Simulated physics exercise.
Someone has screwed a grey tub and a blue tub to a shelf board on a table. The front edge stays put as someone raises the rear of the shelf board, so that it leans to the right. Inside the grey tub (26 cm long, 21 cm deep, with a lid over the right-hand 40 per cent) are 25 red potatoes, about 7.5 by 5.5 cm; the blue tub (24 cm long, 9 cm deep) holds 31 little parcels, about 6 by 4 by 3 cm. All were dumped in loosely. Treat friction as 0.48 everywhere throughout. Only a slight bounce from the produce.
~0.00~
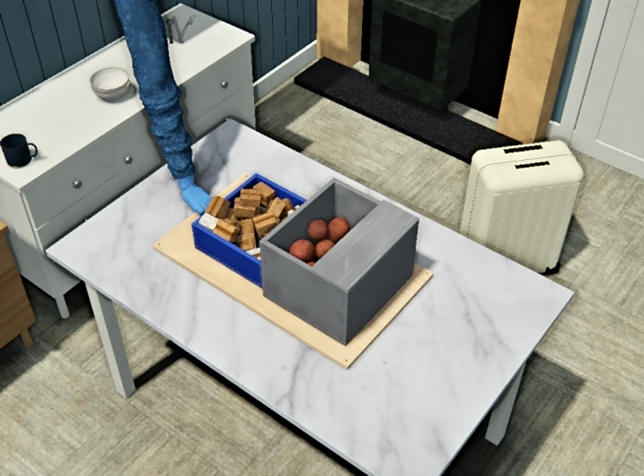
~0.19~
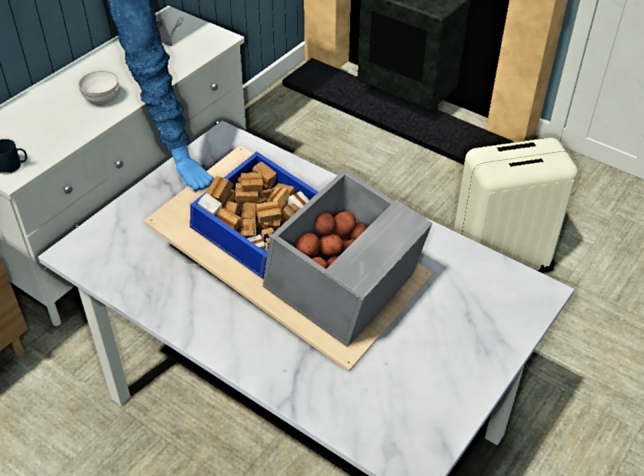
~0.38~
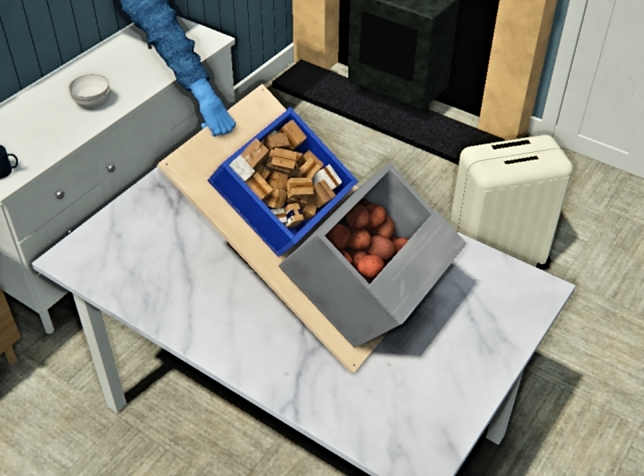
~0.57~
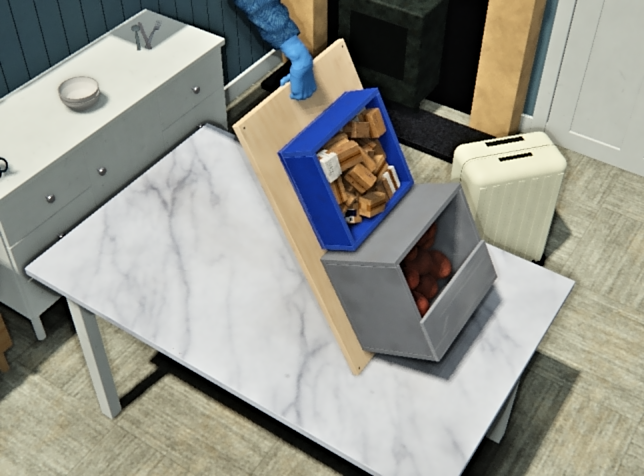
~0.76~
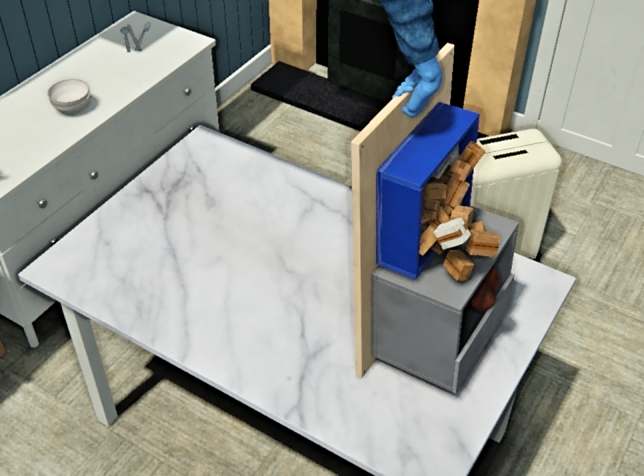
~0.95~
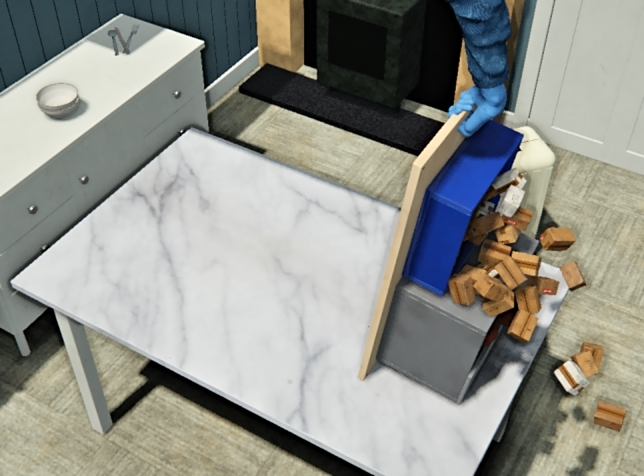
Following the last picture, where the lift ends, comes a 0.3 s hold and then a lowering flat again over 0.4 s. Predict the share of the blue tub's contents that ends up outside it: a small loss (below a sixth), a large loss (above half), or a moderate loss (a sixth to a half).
A large loss, above half.
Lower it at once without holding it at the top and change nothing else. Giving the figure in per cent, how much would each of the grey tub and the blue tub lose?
Grey tub: 10%, blue tub: 90%.
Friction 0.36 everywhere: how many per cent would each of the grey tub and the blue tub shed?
Grey tub 10, blue tub 90 per cent.
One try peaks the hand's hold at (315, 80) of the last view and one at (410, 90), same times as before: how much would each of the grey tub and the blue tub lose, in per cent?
First try, then second: The grey tub sheds 0 then 0 per cent, and the blue tub sheds 30 then 80 per cent.
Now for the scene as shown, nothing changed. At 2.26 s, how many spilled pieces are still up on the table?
Around 4 in all.
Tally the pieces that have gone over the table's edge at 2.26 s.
That count sits near 25.
After 1.16 s, tilt 97°; grey tub 24 in, 1 out and blue tub 6 in, 25 out.
After 1.42 s, tilt 59°; grey tub 24 in, 1 out and blue tub 5 in, 26 out.
After 1.79 s, tilt 0°; grey tub 23 in, 2 out and blue tub 3 in, 28 out.
Final count (at 2.26 s), grey tub 23 in, 2 out and blue tub 3 in, 28 out. Asked share, 28 of 31, 90 per cent.
